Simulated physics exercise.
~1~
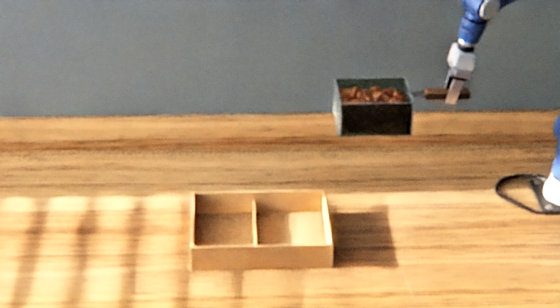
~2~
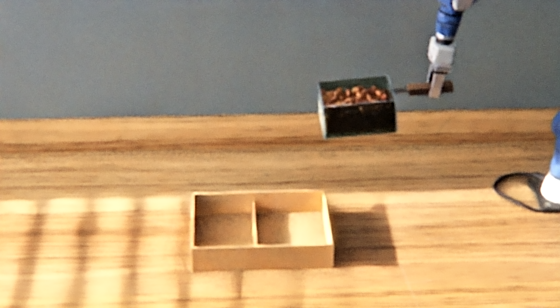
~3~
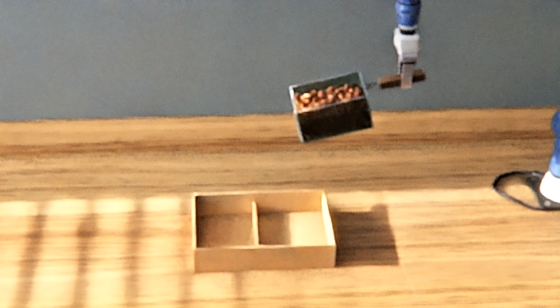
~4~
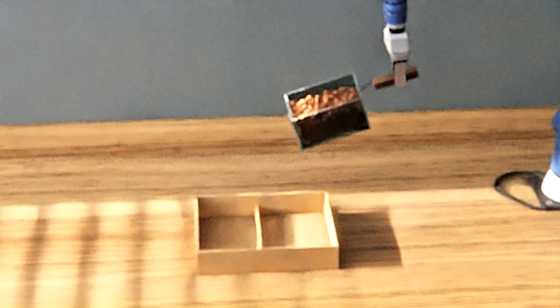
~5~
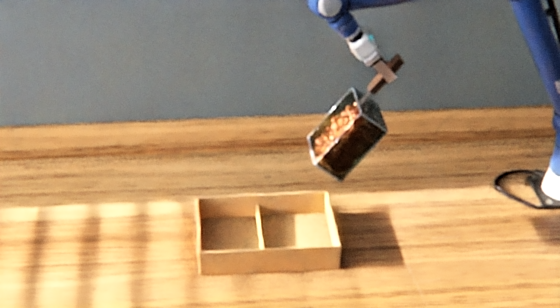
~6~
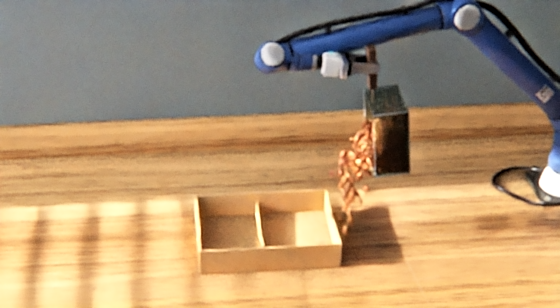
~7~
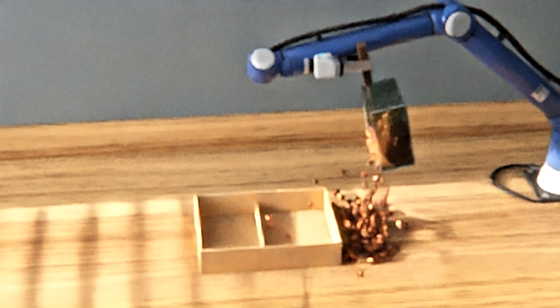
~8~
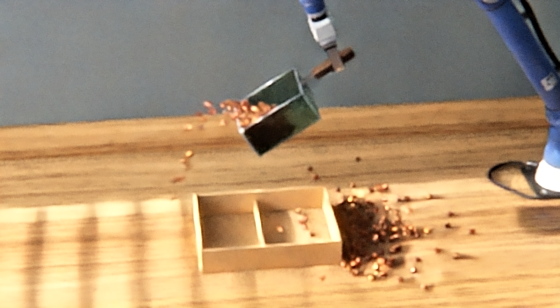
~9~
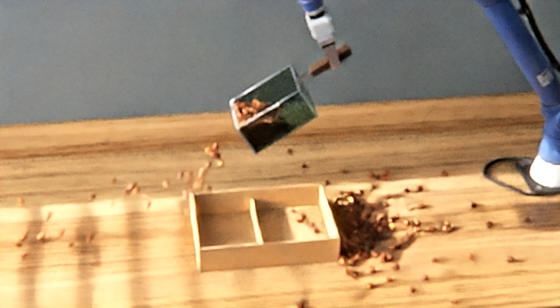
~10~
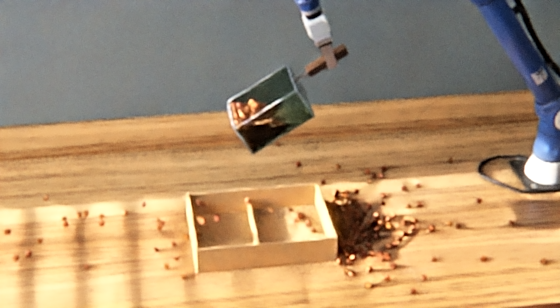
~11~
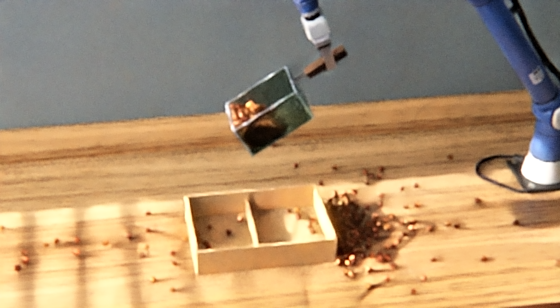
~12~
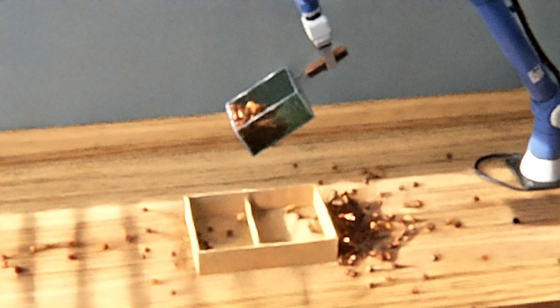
The video shows a blue robot arm carrying a dark box of hazelnuts left above a divided wooden crate, then tipping it steeply so most spill beside the crate's right side. Swinging back left, it scatters more across the table, leaving few in the crate and some in the tilted box.
